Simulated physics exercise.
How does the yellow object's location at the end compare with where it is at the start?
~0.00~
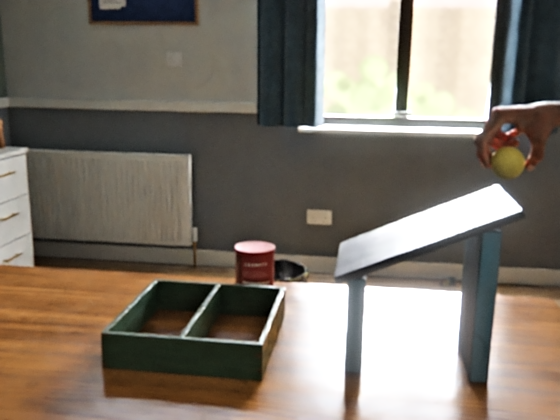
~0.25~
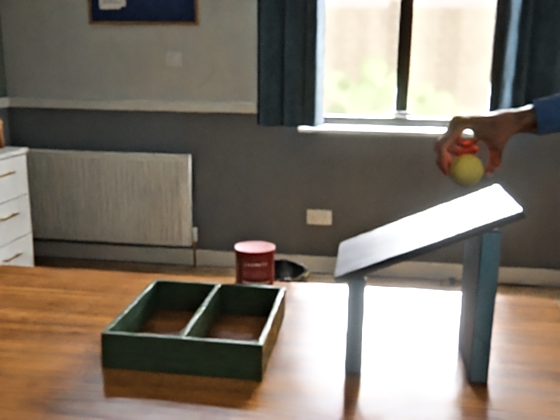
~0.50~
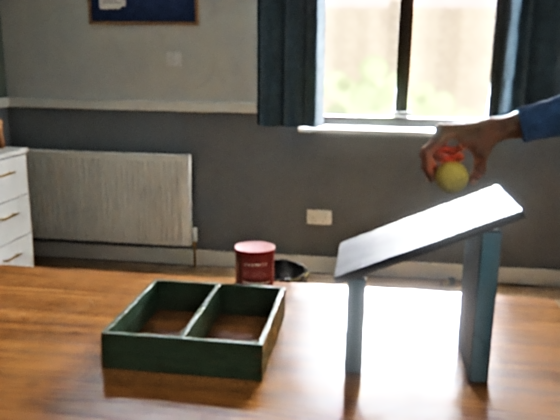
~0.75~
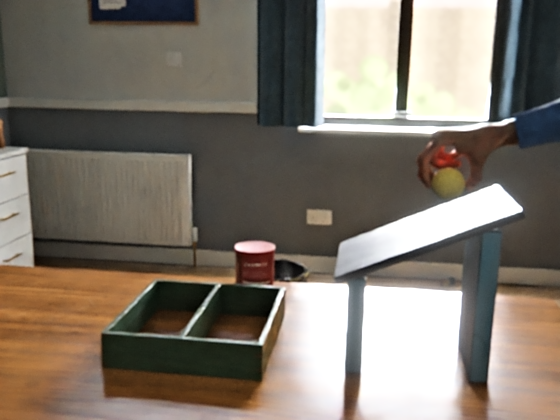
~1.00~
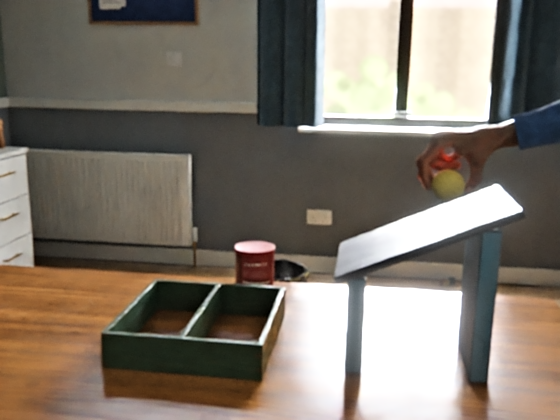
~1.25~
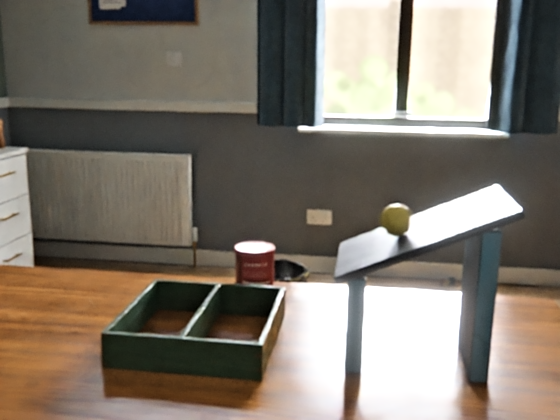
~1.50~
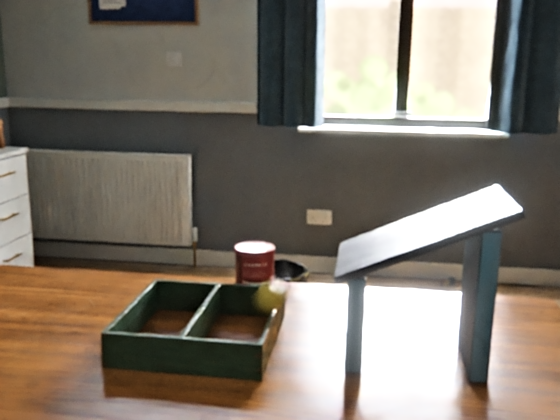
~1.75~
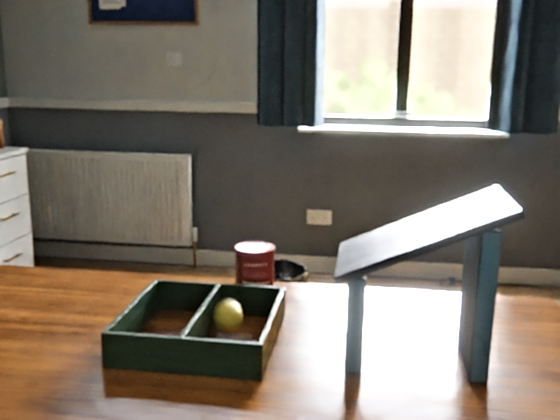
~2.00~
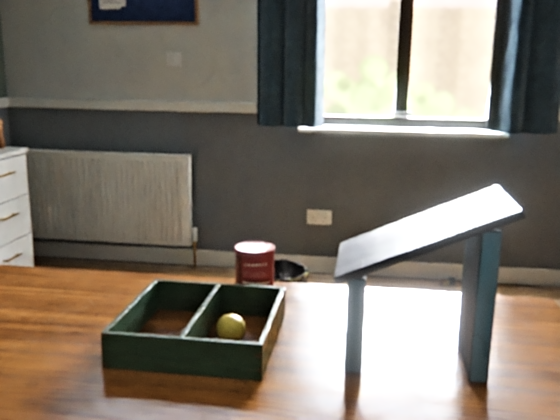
At the start it is held in a hand above the high right end of the sloping board. At the end it lies lower and to the left, inside the bay of the green tray nearer the board.
